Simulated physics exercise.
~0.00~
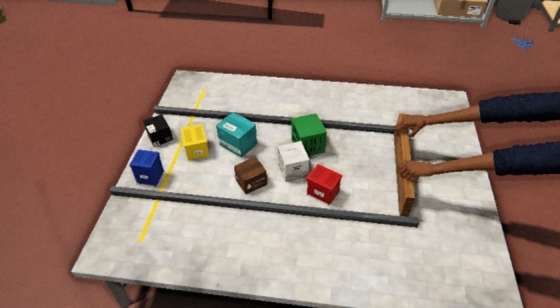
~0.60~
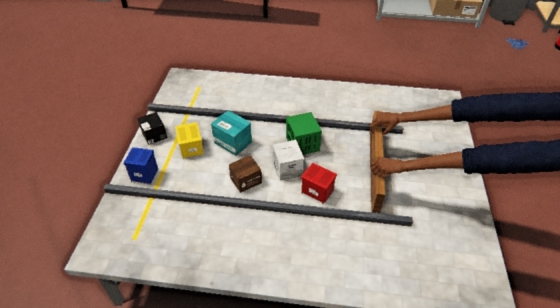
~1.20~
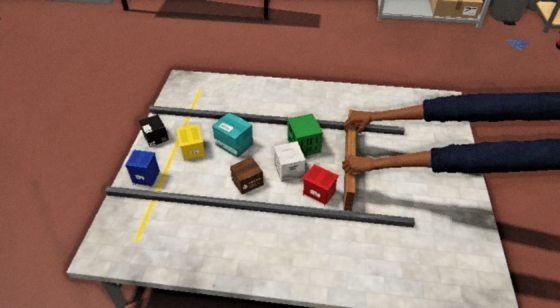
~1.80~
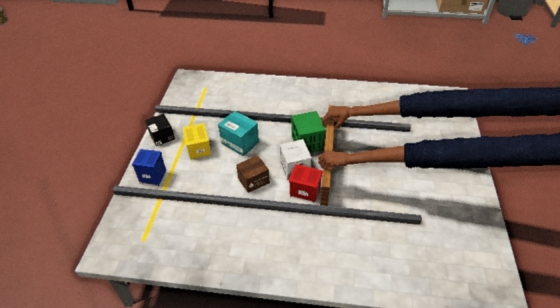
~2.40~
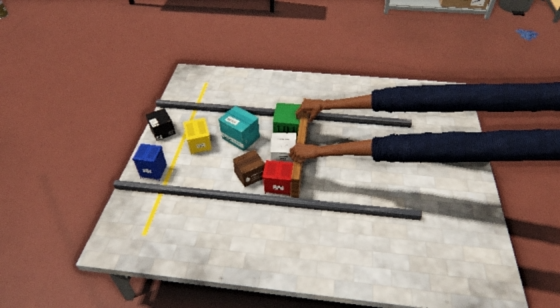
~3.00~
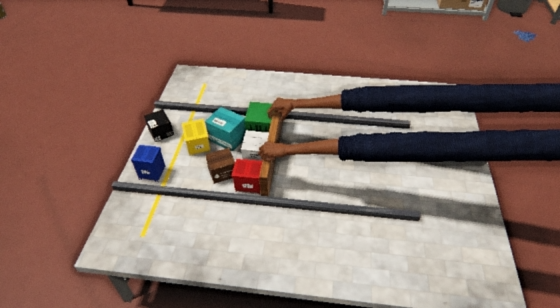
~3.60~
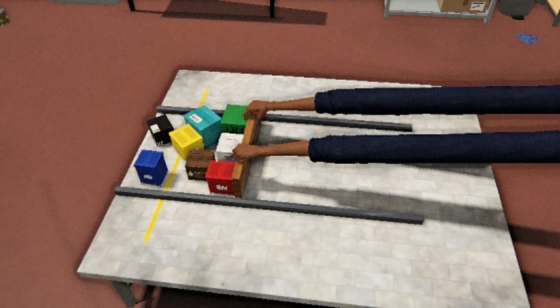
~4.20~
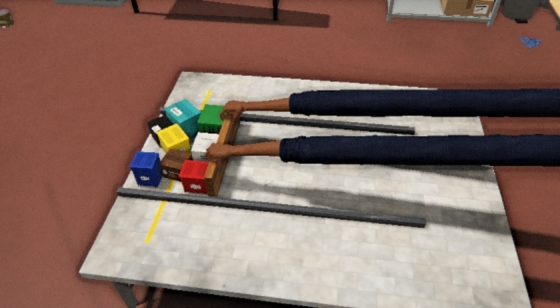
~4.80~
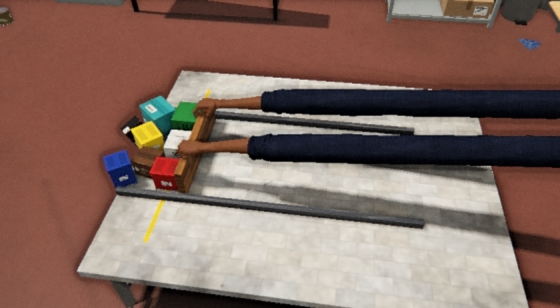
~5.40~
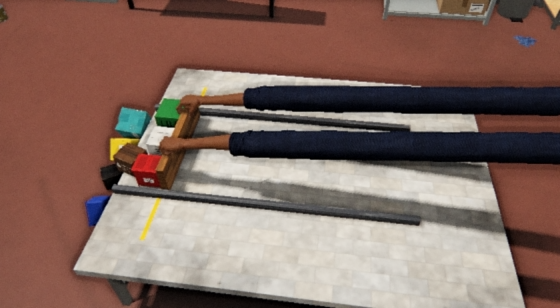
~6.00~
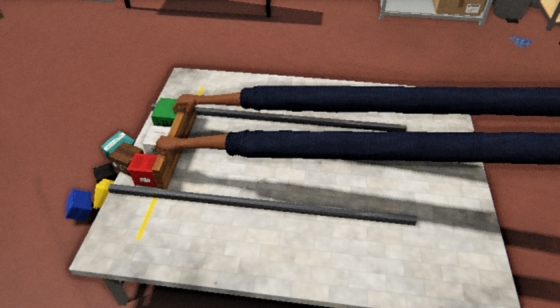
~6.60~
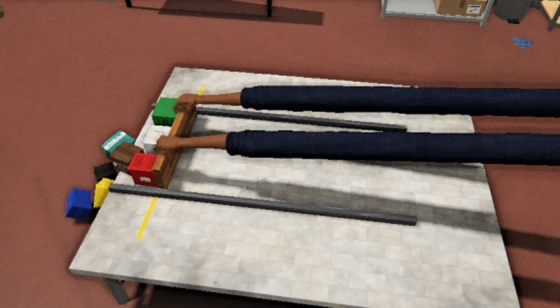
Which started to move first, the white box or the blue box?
The white box started to move first, as the plank pushed it left, while the blue box stayed still until the bunched boxes got close to the table's left edge.
